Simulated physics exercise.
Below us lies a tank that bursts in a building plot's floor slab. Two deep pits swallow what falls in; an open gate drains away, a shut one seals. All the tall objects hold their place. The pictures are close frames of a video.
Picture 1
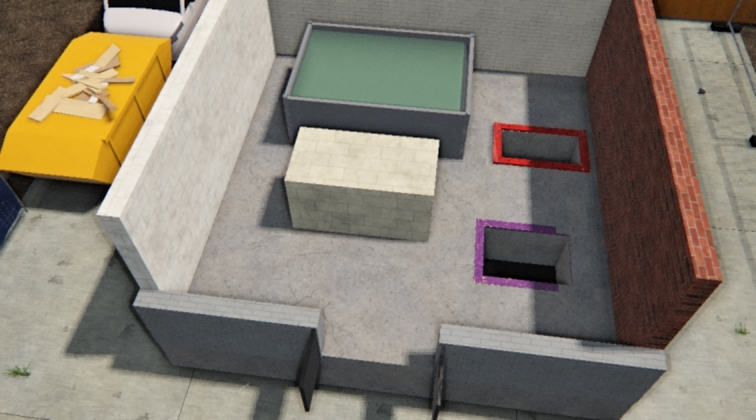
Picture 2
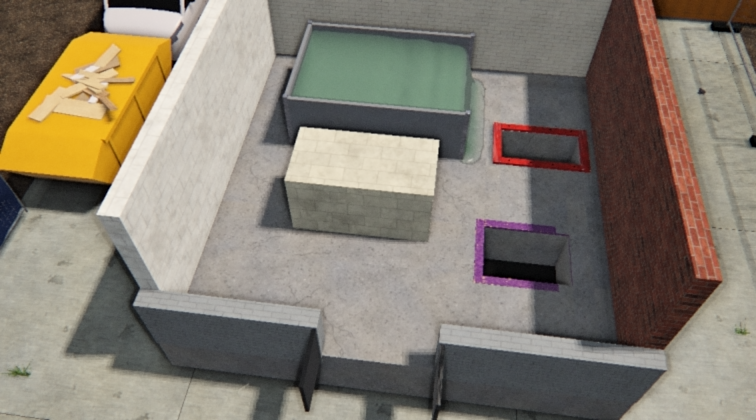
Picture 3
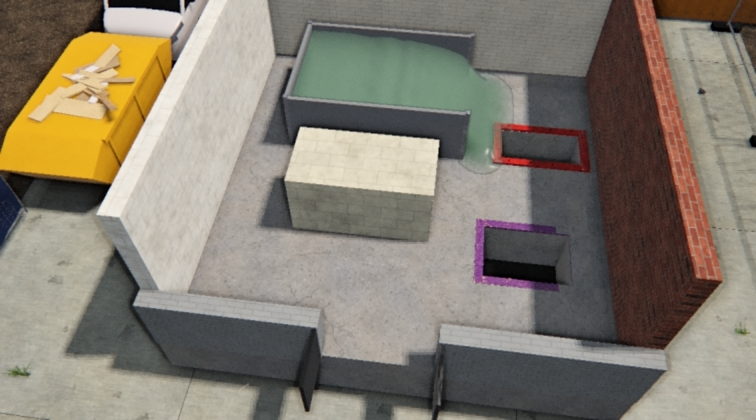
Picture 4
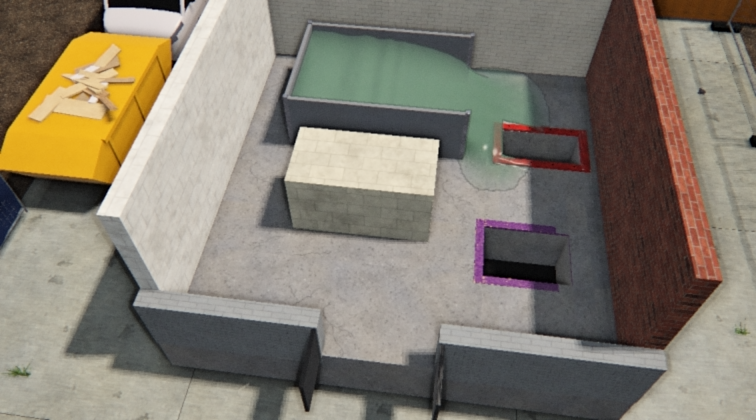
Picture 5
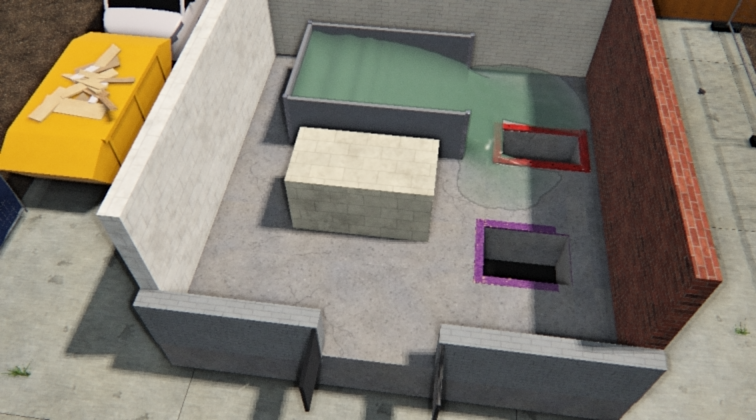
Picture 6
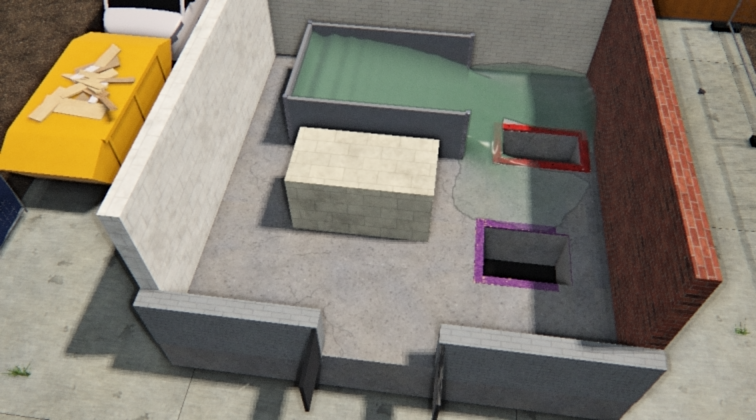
Green water pours from the right end of a grey open tank at the back of a walled concrete plot, seen from above by a still camera. A pale block stands in front of the tank, with red-rimmed and purple-rimmed pits to the right, a brick wall beyond, and a yellow skip outside left. The water slumps rightward, then spreads thinly around the red rim and toward the purple one.
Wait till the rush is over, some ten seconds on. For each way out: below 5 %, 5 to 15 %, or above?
In the end: The gate takes not even 5 %; the purple pit takes from 5 to 15 %; the red pit takes above 15 %.
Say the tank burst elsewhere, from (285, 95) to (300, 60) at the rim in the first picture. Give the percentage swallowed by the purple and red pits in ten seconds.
Roughly, in per cent: Purple 15, red 8.
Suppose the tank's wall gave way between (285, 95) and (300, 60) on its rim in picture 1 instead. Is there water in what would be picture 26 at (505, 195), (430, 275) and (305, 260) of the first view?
One after the other: Free of water, under water, covered.
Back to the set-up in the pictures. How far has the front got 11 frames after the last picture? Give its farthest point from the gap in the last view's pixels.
At about (621, 372).
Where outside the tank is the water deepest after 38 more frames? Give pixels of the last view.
Close to (276, 58).
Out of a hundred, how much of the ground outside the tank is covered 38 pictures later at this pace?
Some 85 per cent.
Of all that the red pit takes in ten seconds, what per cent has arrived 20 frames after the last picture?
Near 75 in a hundred.
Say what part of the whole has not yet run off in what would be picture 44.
About 42 per cent.
A moment on, water covers 25 % of the floor; the gate 0 %, the purple pit 1 %, the red pit 11 %.
Next, water covers 35 % of the floor; the gate 0 %, the purple pit 2 %, the red pit 23 %.
Then, water covers 45 % of the floor; the gate 0 %, the purple pit 5 %, the red pit 39 %.
Later, water covers 85 % of the floor; the gate 0 %, the purple pit 8 %, the red pit 49 %.
In the end, water covers 80 % of the floor; the gate 1 %, the purple pit 10 %, the red pit 52 %.
